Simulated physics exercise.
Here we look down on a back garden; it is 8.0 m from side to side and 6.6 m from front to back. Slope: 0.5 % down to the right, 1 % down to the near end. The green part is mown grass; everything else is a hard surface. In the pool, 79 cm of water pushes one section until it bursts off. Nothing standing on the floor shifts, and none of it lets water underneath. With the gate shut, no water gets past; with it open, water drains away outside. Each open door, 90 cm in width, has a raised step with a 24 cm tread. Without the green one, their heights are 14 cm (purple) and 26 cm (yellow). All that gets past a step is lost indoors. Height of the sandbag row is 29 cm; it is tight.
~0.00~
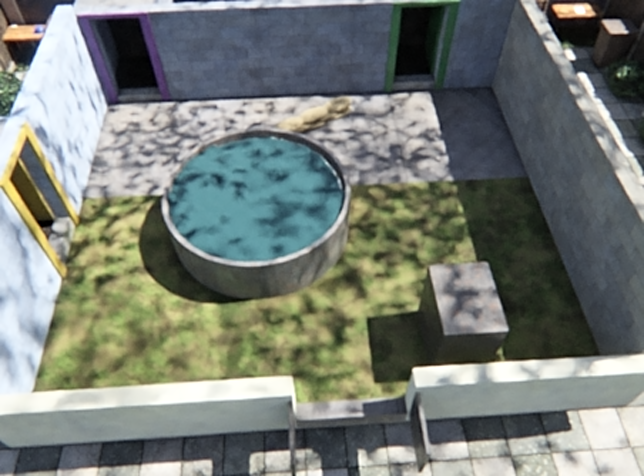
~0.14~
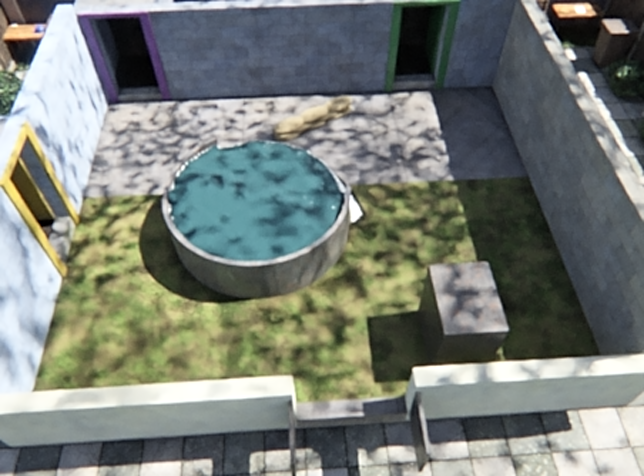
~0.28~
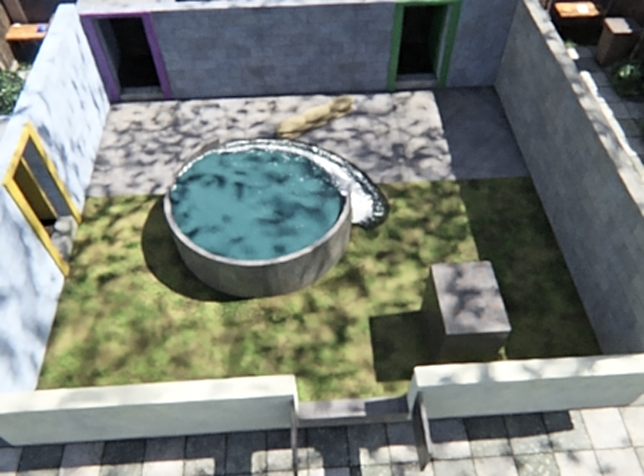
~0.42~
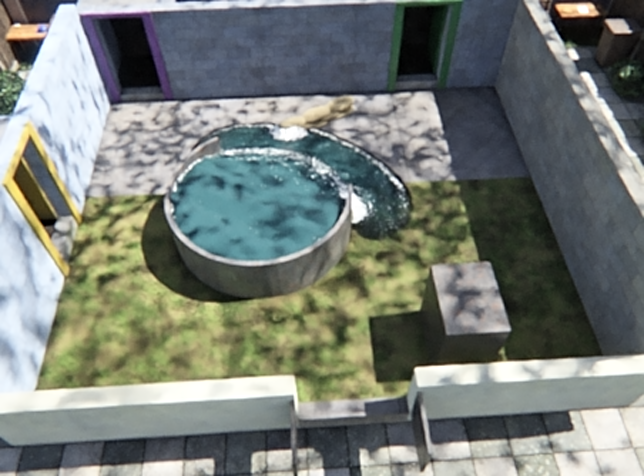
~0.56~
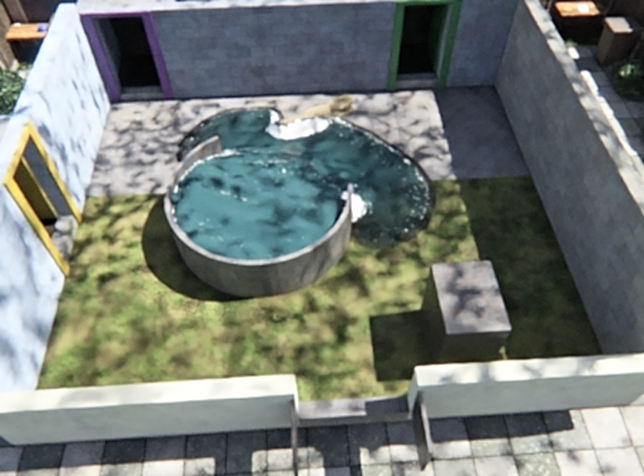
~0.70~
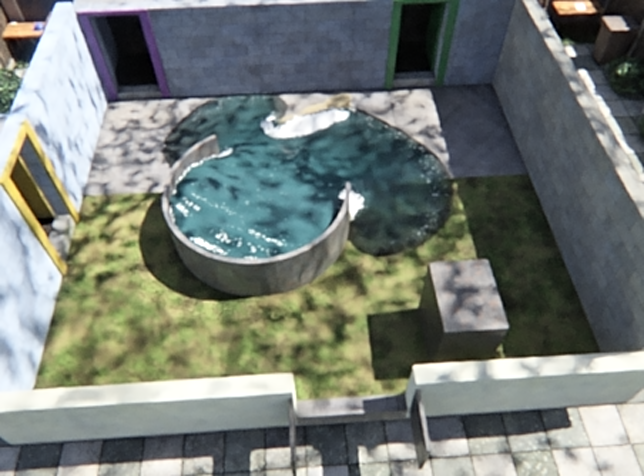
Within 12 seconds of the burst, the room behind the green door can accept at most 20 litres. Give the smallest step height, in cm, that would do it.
I would say 26 cm.
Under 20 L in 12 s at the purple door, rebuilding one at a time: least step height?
For purple: Close to 13.0 cm.
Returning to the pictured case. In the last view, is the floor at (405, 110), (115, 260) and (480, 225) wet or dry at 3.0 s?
Soaked; untouched; soaked.
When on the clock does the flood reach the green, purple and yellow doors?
Green at 1.2 s, purple at 1.3 s and yellow at 3.2 s.
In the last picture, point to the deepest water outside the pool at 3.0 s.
Look close to (493, 92).
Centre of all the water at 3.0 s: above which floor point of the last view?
Centre of the water: Approx. (343, 153) px.
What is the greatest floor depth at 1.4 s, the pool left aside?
I'd put it near 44 cm.
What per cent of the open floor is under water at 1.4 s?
I'd say near 45 percent is wet.
After 1.4 s water covers 45 % of the floor, deepest (44 cm) near (277, 144); 25 cm at the green door, 0 litres in over its 19 cm step.
After 3.0 s water covers 55 % of the floor, deepest (51 cm) near (493, 92); 23 cm at the green door, 45 litres in over its 19 cm step.
After 12.0 s water covers 100 % of the floor, deepest (14 cm) near (569, 382); 6 cm at the green door, 79 litres in over its 19 cm step.
At the green door as built, the water arrived by 1.2 s and peaked near 31 cm at 2.0 s.
With a step of 24 cm, 31 litres would have come in within the 12 s; with 28 cm, 10 litres. So under 20 litres takes about 26 cm.
